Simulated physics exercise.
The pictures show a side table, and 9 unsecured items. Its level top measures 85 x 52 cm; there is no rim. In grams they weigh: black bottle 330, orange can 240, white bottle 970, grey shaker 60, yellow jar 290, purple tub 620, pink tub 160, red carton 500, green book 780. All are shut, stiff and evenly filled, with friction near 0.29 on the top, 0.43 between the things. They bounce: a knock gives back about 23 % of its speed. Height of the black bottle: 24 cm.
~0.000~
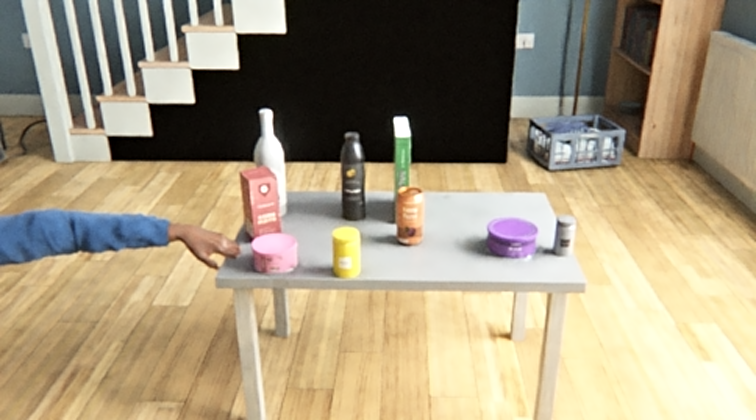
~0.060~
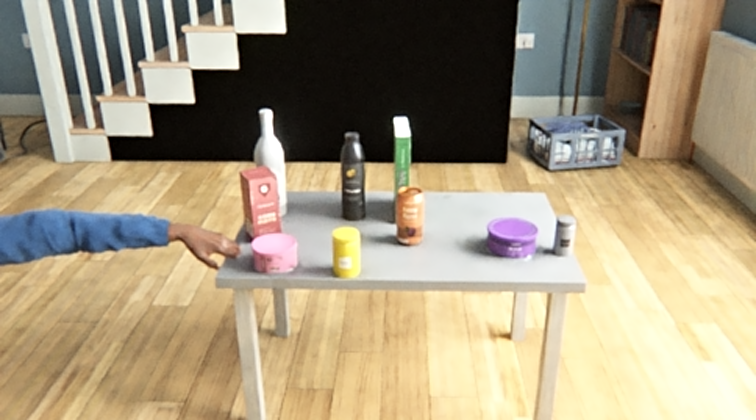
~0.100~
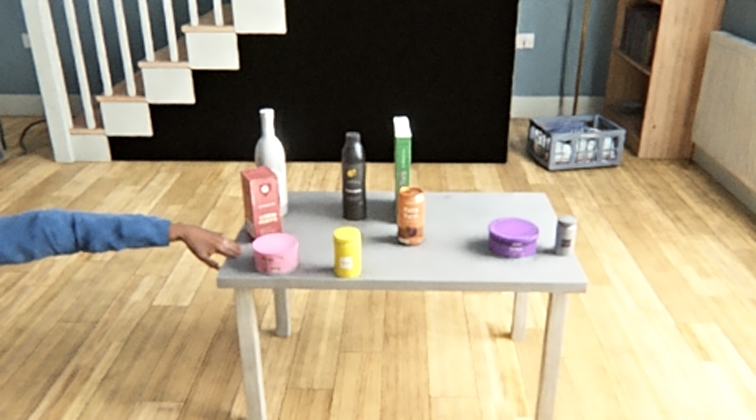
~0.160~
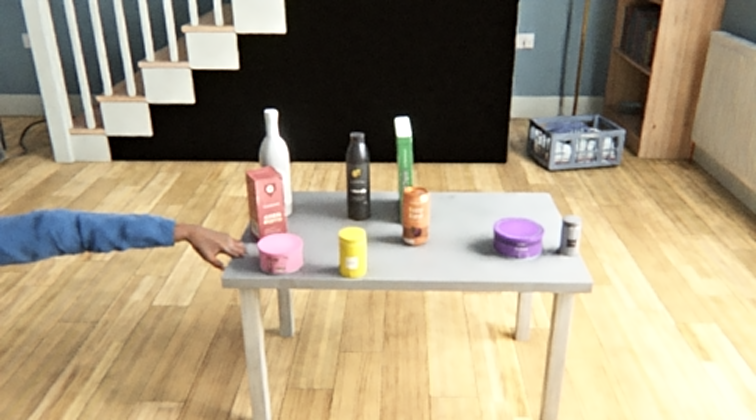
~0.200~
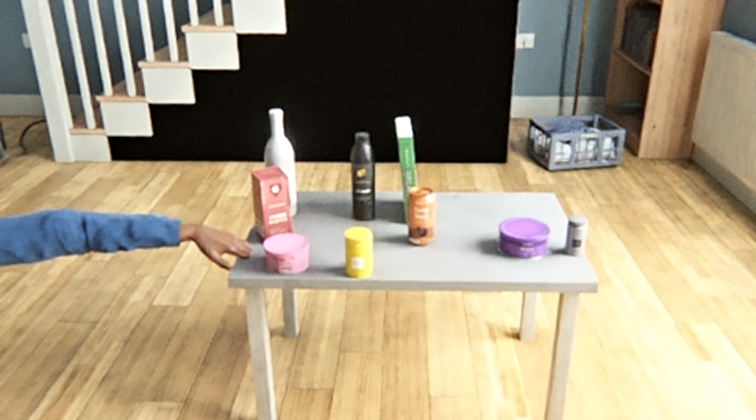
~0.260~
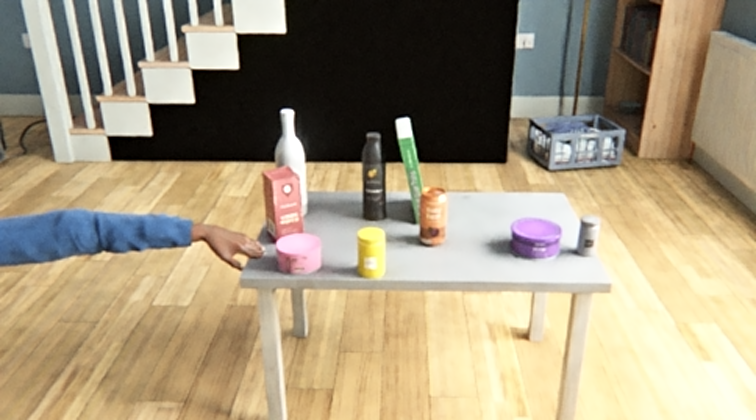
A hand at the left edge slowly pushed a grey table crowded with bottles, tubs and cartons a little to the right, and the slim green book near the back began leaning left.
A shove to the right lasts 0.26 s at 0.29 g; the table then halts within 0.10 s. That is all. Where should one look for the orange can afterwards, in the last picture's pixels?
Resting place of the orange can: (487, 218).
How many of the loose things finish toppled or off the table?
In all, 3.
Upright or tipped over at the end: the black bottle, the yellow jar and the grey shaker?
The black bottle tips over; the yellow jar keeps standing; the grey shaker topples.
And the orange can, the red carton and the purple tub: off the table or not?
The orange can ends on the table; the red carton ends on the table; the purple tub ends on the table.
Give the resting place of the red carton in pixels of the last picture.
Around (328, 206).
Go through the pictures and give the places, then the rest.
Orange can (410, 217); black bottle (353, 177), in the first picture.
Grey shaker (564, 236); yellow jar (346, 253), in the second picture.
Purple tub (513, 238); pink tub (276, 254), in the third picture.
Table along by 1 cm; green book (405, 171); red carton (266, 205), in the fourth picture.
Table along by 3 cm; green book (408, 170) tilted 5°; black bottle (363, 176), in the fifth picture.
Table along by 6 cm; orange can (433, 217); grey shaker (588, 236), in the sixth picture.
By 0.46 s, table along by 13 cm; grey shaker now off the table; orange can 4 cm from its spot near (479, 218); green book tilted 37°.
By 0.56 s, table along by 13 cm; orange can 6 cm from its spot near (487, 217); green book tilted 45°; white bottle tilted 6°.
By 0.76 s, table along by 13 cm; orange can 6 cm from its spot near (487, 217); green book on its side; black bottle tilted 40°.
By 1.06 s, table along by 13 cm; orange can 6 cm from its spot near (487, 218); black bottle tilted 59°; green book on its side.
When it is over (2.1 s), off the table, grey shaker; lying over on the table, black bottle and green book; not toppled but over 5 cm from the start, orange can, yellow jar, purple tub and pink tub; the other 2 within 5 cm of the start. End places, in pixels of the last picture, orange can near (487, 218).
